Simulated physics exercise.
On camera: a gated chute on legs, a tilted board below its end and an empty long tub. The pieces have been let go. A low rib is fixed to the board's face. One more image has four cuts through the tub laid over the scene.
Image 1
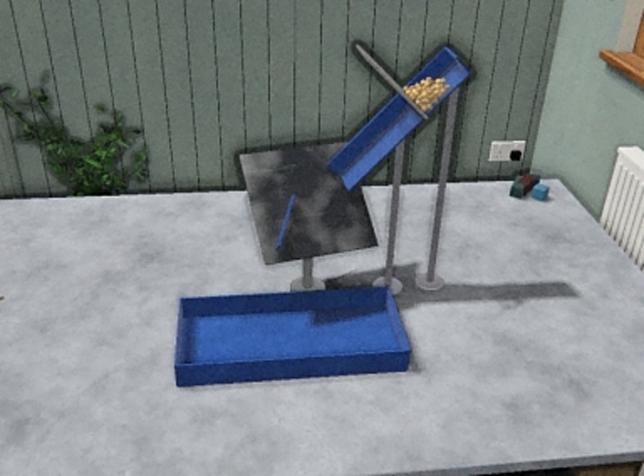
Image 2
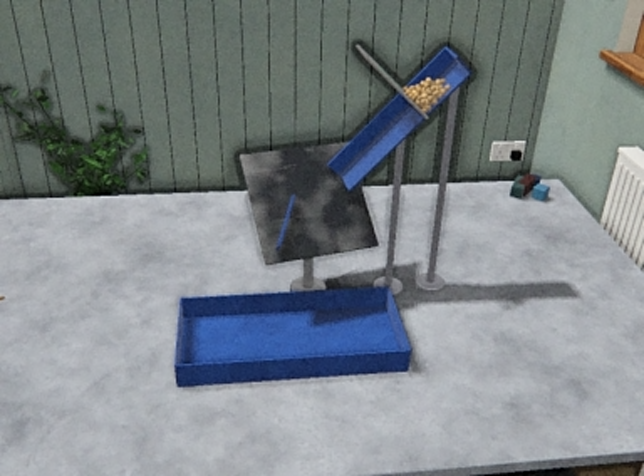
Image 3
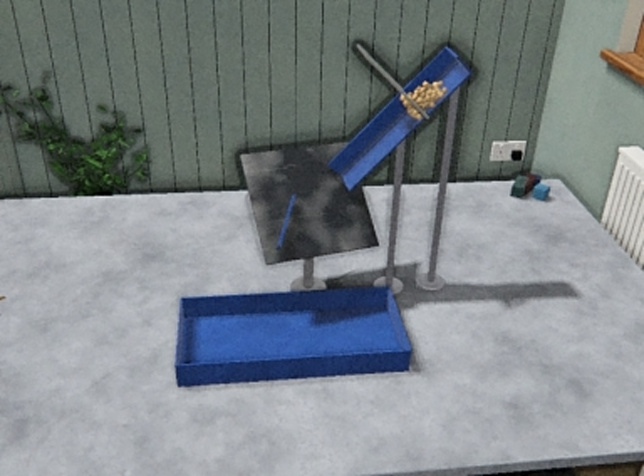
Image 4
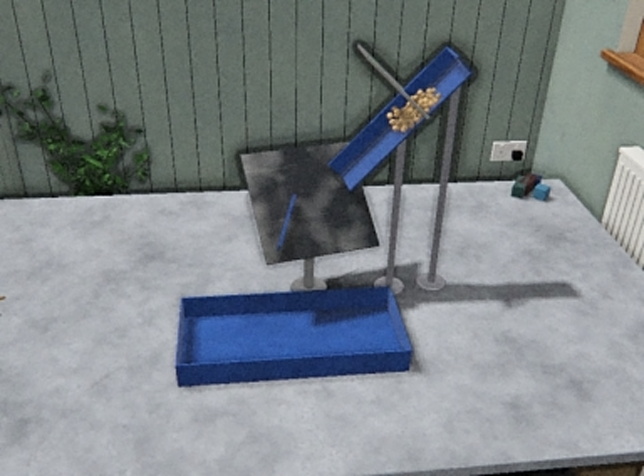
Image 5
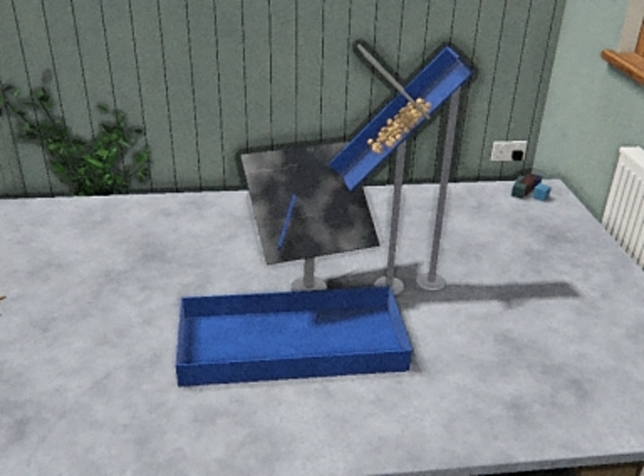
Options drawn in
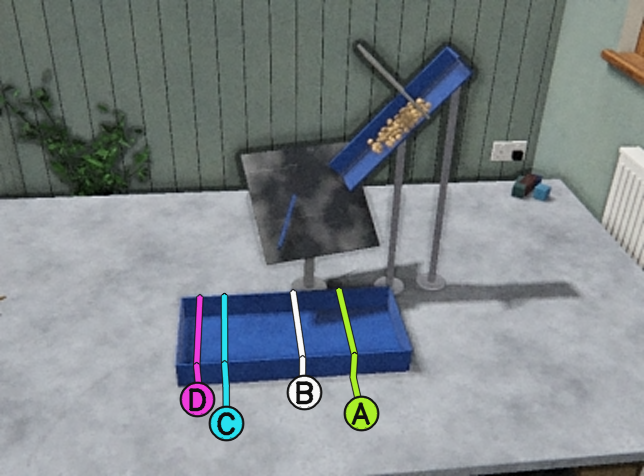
At the start, a cluster of small tan pieces sits behind the gate near the top of a sloping blue chute, above a tilted dark board and an empty long blue tub. The pieces then slide down the chute to the left, spreading into a longer stream about halfway to its lip.
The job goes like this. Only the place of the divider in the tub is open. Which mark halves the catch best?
Take B.
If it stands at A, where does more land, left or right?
More lands on the left.
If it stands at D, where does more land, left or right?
Right.
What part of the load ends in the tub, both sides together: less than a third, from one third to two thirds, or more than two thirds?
More than two thirds.
On the marked copy, line A crosses the front rim at (354, 354); line B crosses the front rim at (302, 357); line C crosses the front rim at (224, 362); line D crosses the front rim at (196, 364).
With A, of what is caught, almost all on the left of the divider, about a tenth on the right.
With B, of what is caught, roughly half on the left of the divider, roughly half on the right.
With C, of what is caught, not one piece on the left of the divider, every piece on the right.
With D, of what is caught, not one piece on the left of the divider, every piece on the right.
